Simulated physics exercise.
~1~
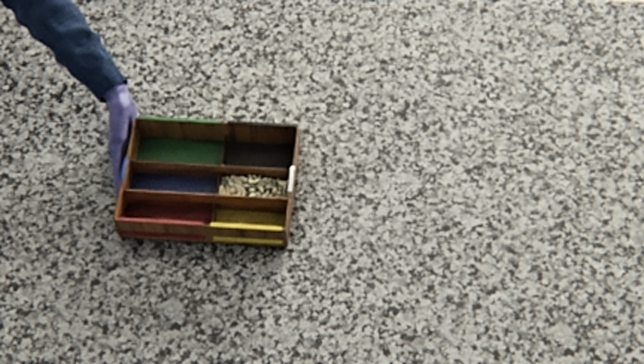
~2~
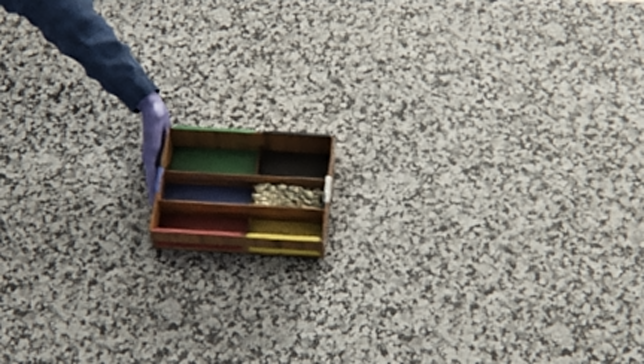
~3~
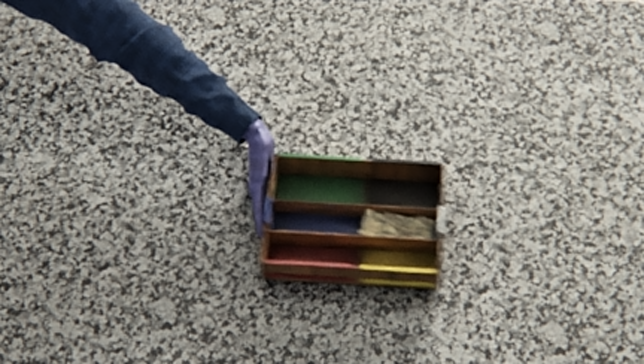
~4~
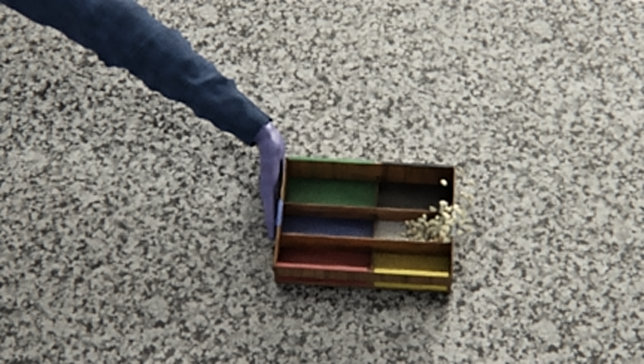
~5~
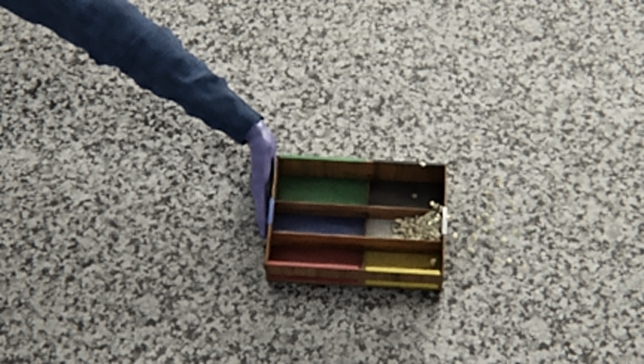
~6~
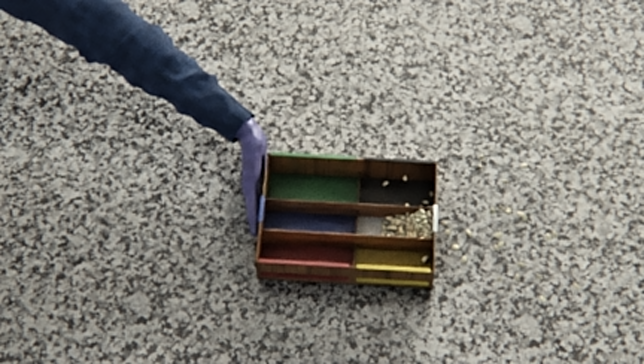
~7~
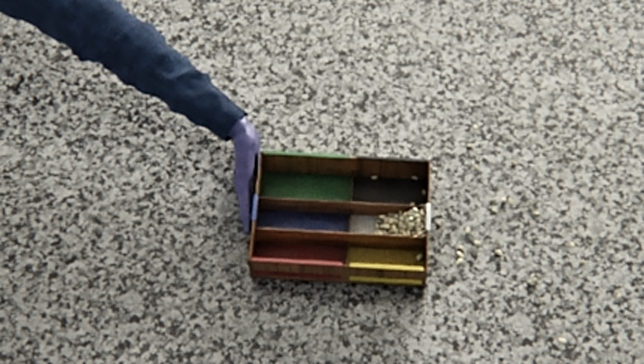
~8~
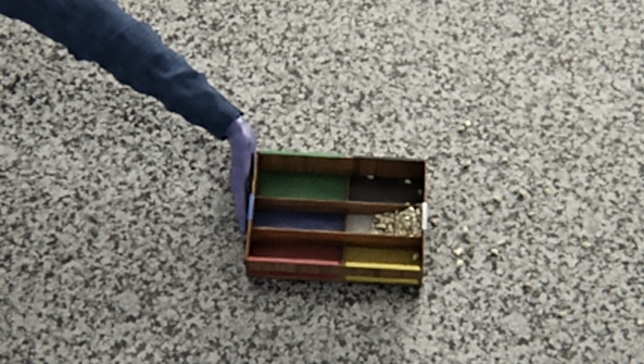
On a speckled stone surface, a gloved hand slides a divided wooden tray right and stops, pale beans spilling into black and outside.
